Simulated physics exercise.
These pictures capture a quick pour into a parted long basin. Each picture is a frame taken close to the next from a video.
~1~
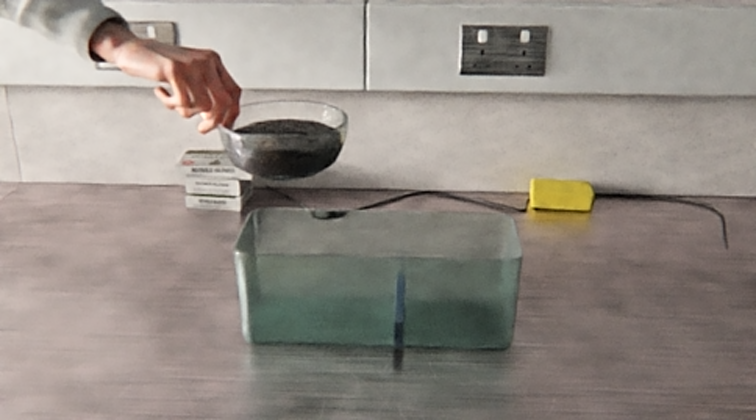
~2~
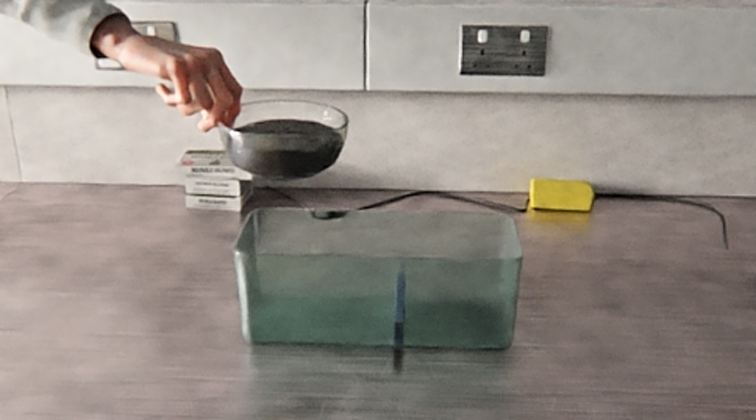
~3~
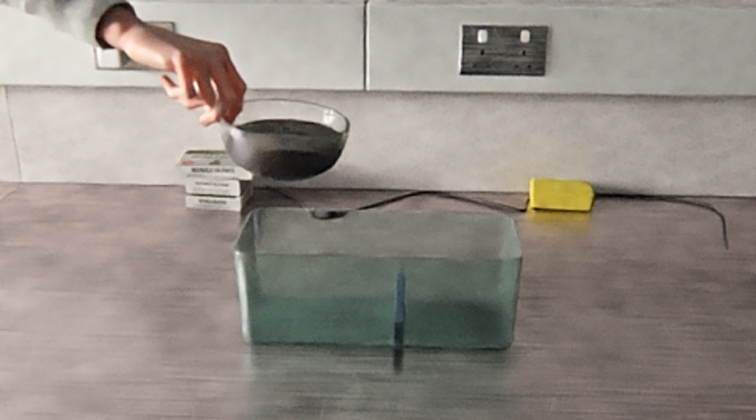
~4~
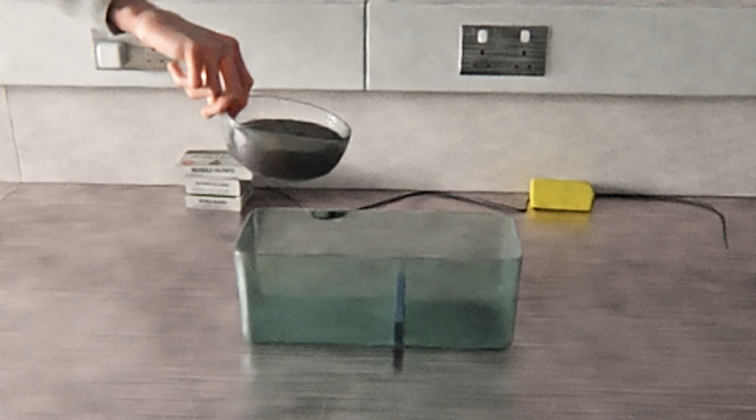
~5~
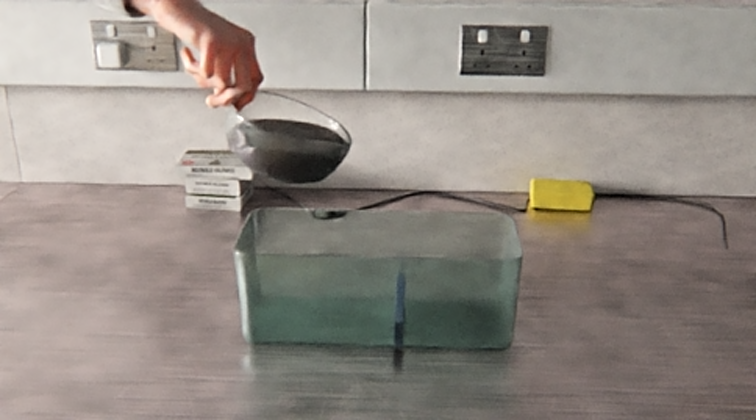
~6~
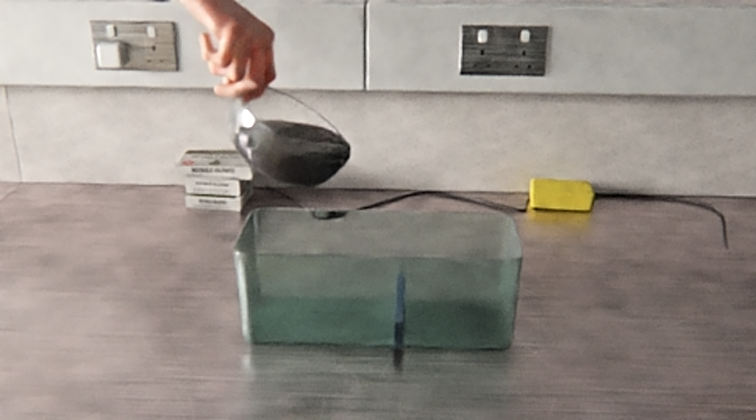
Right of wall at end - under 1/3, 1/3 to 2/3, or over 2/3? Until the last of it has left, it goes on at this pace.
Most likely the amount right of the wall will not reach a third.
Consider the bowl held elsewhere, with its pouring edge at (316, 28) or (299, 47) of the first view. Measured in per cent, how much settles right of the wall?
Close to 10 % for the first start and close to 20 % for the second.
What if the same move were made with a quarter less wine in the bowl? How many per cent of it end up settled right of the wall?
Roughly 10 in a hundred.
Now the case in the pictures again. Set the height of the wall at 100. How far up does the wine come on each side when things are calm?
The left reads 40 in a hundred and the right 20 in a hundred.
A moment on, the bowl is tipped on its side and 14 per cent is still to pour, 44 is left of the wall and 5 right of it.
Next, the bowl is tipped on its side and 2 per cent is still to pour, 80 is left of the wall and 16 right of it.
Then the bowl is tipped on its side and 0 per cent is still to pour, 75 is left of the wall and 20 right of it.
Later the bowl is tipped on its side and 0 per cent is still to pour, 75 is left of the wall and 21 right of it.
At rest 75 per cent lies left of the wall, 21 right of it and 5 outside.
